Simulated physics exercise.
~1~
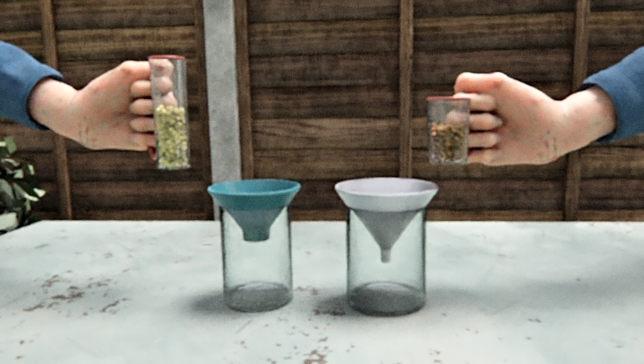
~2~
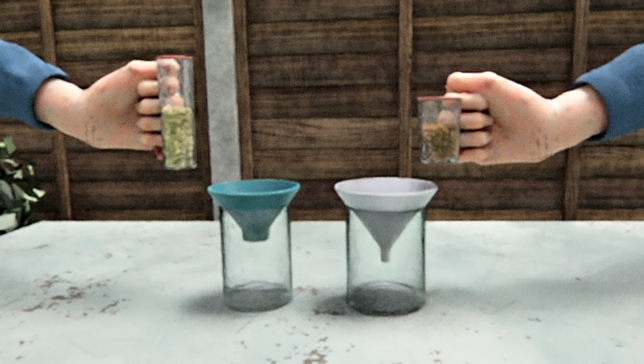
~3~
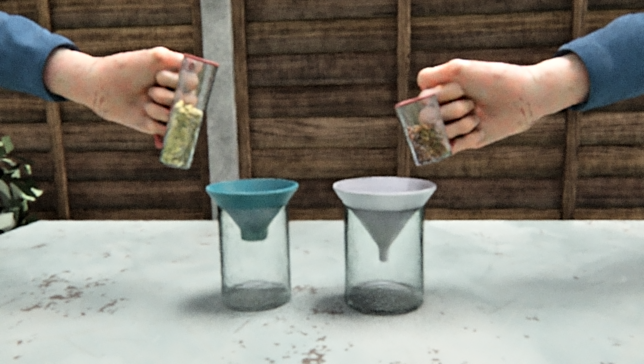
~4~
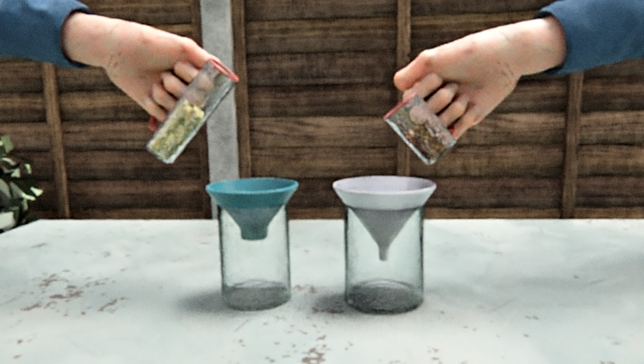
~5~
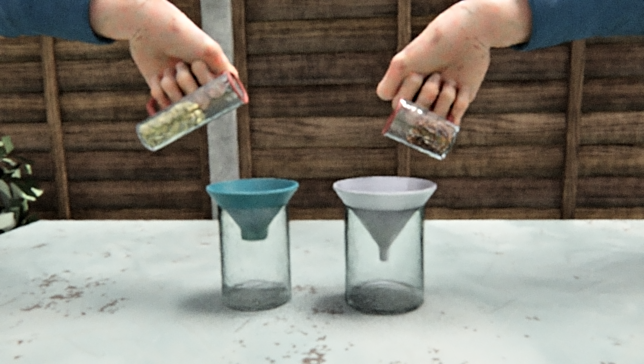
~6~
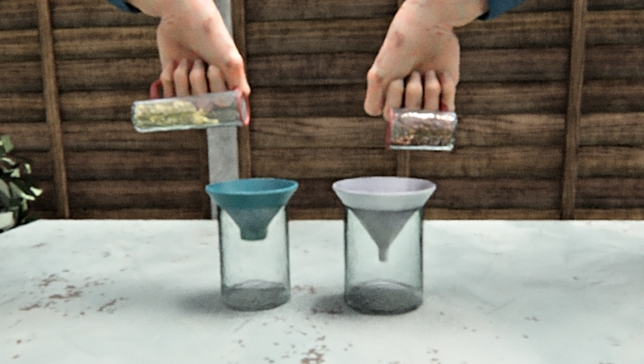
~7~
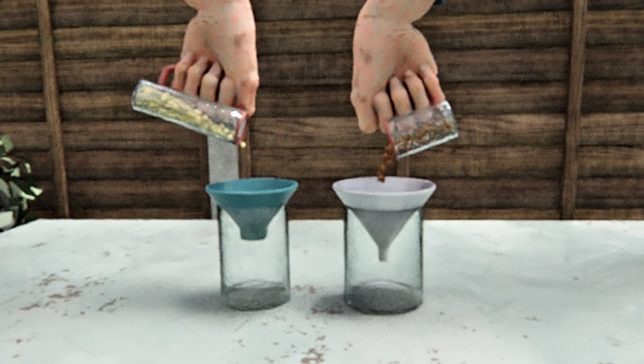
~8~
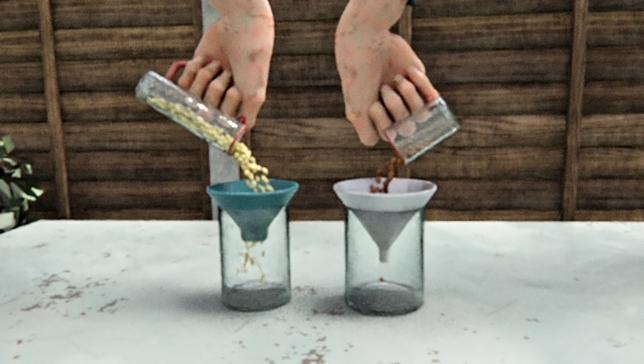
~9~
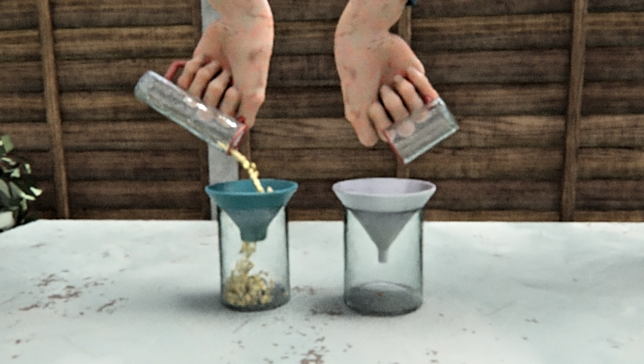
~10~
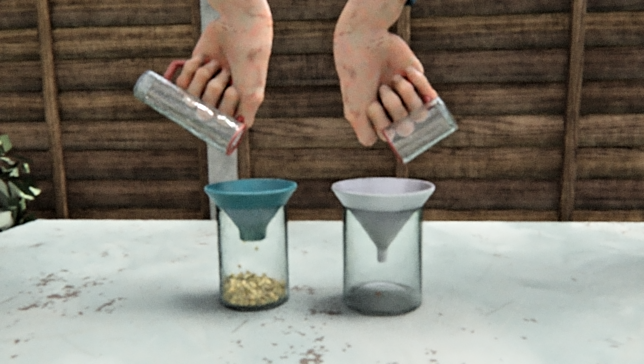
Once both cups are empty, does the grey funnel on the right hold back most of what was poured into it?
Yes, most of the brown bits stay in the grey funnel and the jar below looks almost empty, while the pale bits on the left all pass through the teal funnel.
Two hands tipping clear cups into funnels, pale bits dropping into the left jar while brown bits stay in the right funnel.
